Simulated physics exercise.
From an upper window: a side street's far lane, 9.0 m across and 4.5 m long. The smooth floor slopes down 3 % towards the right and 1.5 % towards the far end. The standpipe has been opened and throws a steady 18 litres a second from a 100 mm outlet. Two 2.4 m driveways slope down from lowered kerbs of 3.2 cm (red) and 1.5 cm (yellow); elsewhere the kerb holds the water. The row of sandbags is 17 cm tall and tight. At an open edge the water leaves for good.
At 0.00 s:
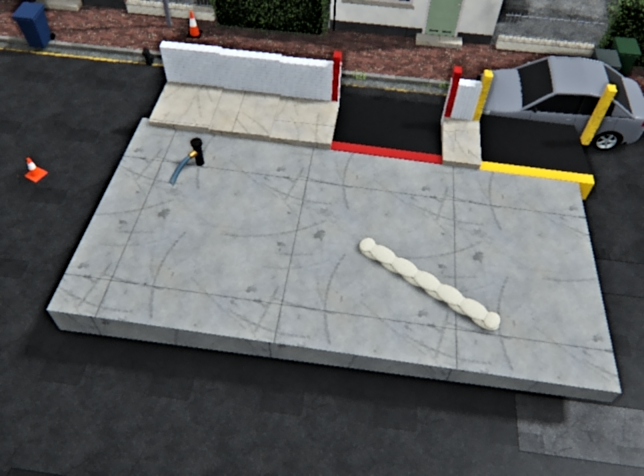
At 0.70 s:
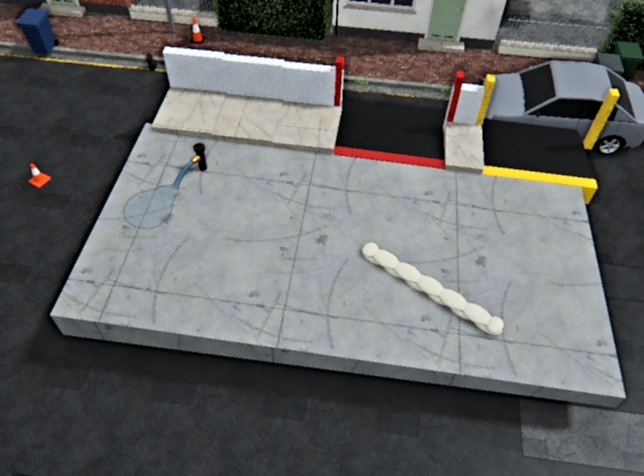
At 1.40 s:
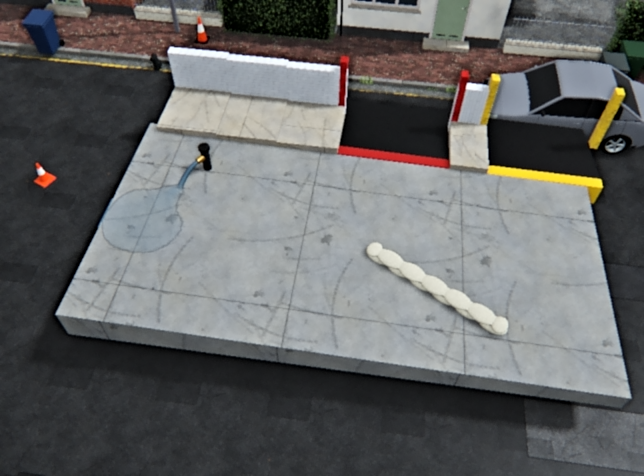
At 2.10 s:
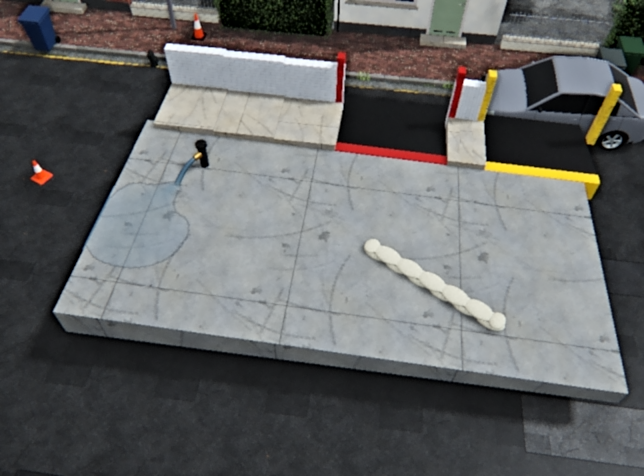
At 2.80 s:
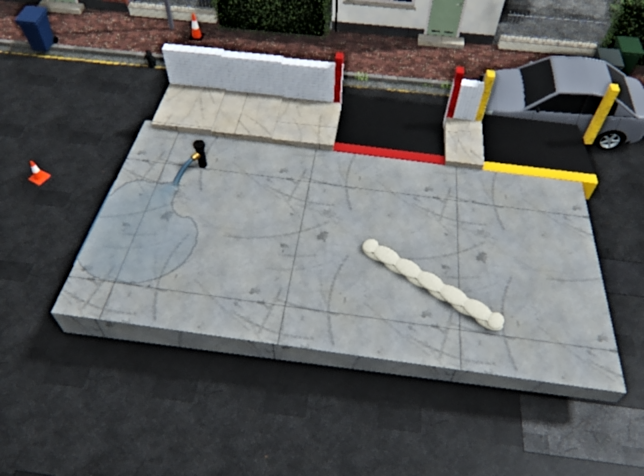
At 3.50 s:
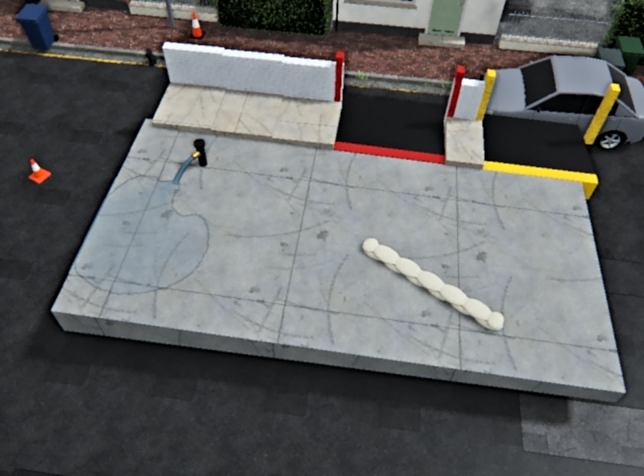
A large pale grey slab with cracks and seams lies on a dark side street, seen from above as from an upper window. A cream twisted roll rests right of centre, a small black spout stands at upper left, and beyond are white barriers, red and yellow edging, a silver car and orange cones. Water jets from the spout and spreads leftward and nearer in a widening bluish sheet, while the view shifts very slightly.
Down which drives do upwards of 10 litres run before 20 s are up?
Within that time: At the red drive it stays under the limit; at the yellow drive it does not reach the limit.
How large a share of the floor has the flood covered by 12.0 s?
Near 30 per cent is wet.
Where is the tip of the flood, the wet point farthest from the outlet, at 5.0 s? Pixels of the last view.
At about (134, 309).
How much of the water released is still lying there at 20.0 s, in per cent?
About 56 per cent.
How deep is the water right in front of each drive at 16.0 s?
Depths in cm: Red 0.0, yellow 0.0.
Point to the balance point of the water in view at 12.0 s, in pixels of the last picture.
Near (219, 250).
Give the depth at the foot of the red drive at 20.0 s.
Roughly 0.4 cm deep.
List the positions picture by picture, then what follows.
In the first frame, the jet has just started at (184, 162); the ground is still dry.
The second frame shows the jet leaves at (186, 167); the sheet reaches (130, 222), 1.8 m away, and wets 0.8 m2.
The third frame shows the jet leaves at (191, 167); the sheet reaches (114, 245), 2.4 m away, and wets 1.9 m2.
The fourth frame shows the jet leaves at (188, 164); the sheet reaches (87, 250), 2.8 m away, and wets 2.7 m2.
The fifth frame shows from the spout at (186, 164) the water has spread over 3.4 m2; its tip is at (95, 275), and it is 1.1 cm deep on average.
The sixth frame shows from the spout at (187, 163) the water has spread over 4.1 m2; its tip is at (96, 285), and it is 1.1 cm deep on average.
After 5.0 s water covers 10 % of the floor and is deepest (4 cm) near (173, 185); red drive not reached, yellow drive not reached.
After 8.0 s water covers 20 % of the floor and is deepest (4 cm) near (170, 192); red drive not reached, yellow drive not reached.
After 12.0 s water covers 30 % of the floor and is deepest (4 cm) near (170, 192); red drive not reached, yellow drive not reached.
After 16.0 s water covers 35 % of the floor and is deepest (4 cm) near (170, 192); red drive not reached, yellow drive not reached.
After 20.0 s water covers 40 % of the floor and is deepest (4 cm) near (170, 192); red drive not reached, yellow drive not reached.
